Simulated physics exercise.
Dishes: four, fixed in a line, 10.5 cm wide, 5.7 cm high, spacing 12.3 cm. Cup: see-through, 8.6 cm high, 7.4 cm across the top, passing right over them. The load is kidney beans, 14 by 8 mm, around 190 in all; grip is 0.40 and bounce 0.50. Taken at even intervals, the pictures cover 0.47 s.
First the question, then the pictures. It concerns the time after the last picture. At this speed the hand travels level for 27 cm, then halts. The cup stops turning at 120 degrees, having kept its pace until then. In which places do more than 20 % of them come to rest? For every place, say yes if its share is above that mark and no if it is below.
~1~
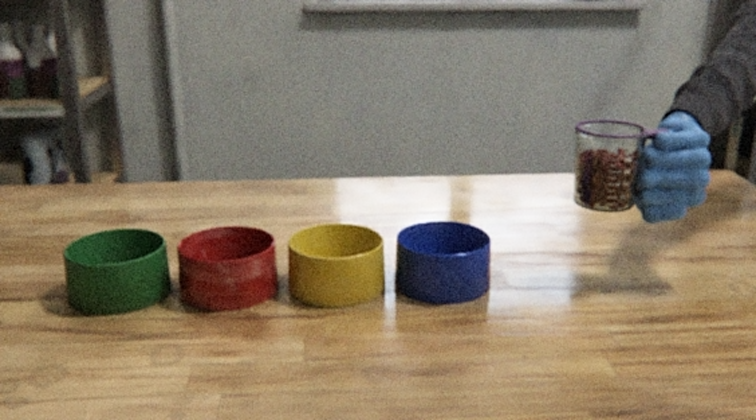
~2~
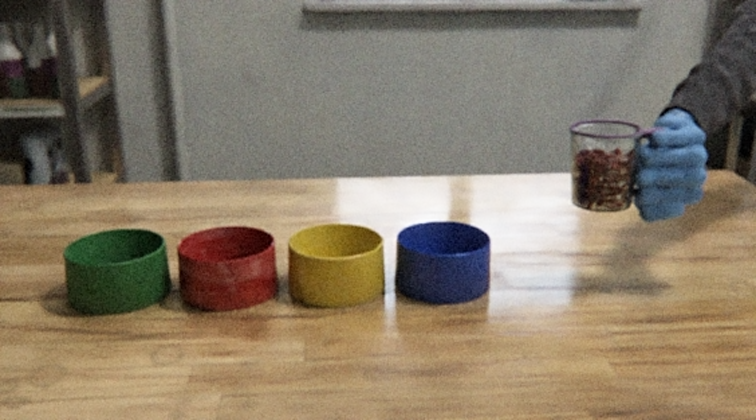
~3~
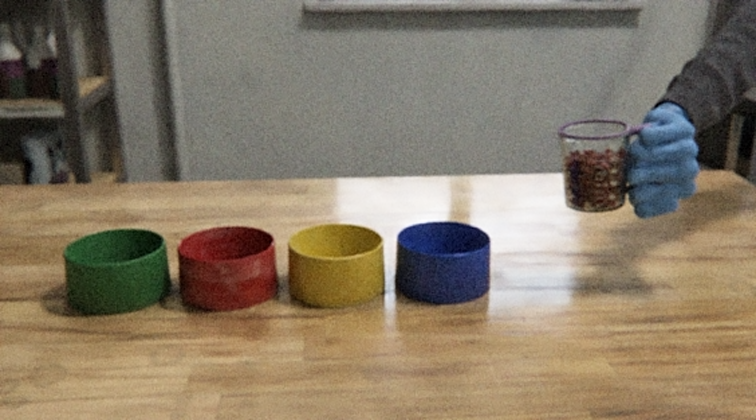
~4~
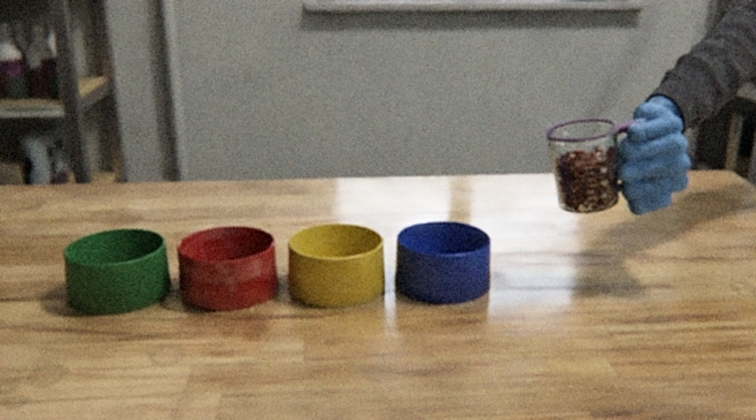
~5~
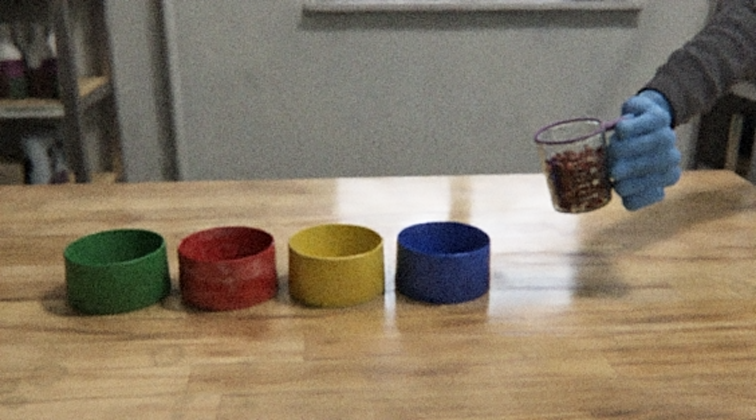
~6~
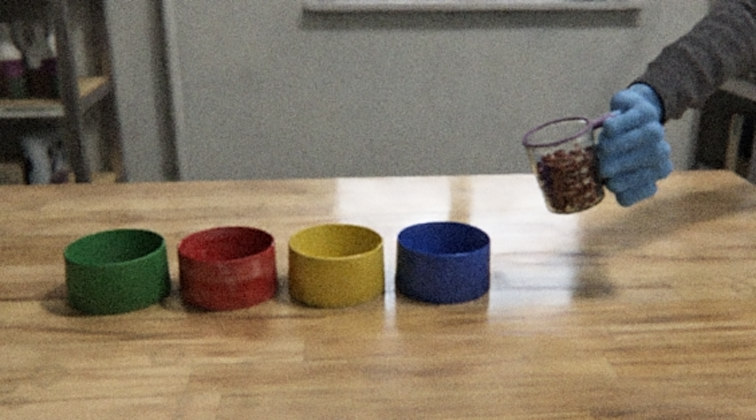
Red dish: No, blue dish: No, green dish: No, yellow dish: Yes, counter: No.
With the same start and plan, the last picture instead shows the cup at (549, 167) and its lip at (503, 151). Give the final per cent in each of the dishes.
You'd end up with red at 0, blue at 0, green at 0 and yellow at 100.
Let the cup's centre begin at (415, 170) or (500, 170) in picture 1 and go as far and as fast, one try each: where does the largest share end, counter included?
The winner: Green; red.
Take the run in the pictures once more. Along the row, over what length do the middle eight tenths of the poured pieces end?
6 centimetres.
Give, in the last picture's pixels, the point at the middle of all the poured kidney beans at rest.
Somewhere near (327, 270) in the last picture.
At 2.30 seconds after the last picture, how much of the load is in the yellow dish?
About 100 per cent by then.
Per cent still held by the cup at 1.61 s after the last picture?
It works out to about 100 per cent of the load.
Then, 0.96 s after the last picture, tilt 66 degrees; cup holds 100 %.
Then, 1.61 s after the last picture, tilt 97 degrees; cup holds 100 %.
Then, 2.30 s after the last picture, tilt 120 degrees; cup holds 0 %, yellow 100 %.
In the end, red 0 %, blue 0 %, green 0 %, yellow 100 %, counter 0 %.
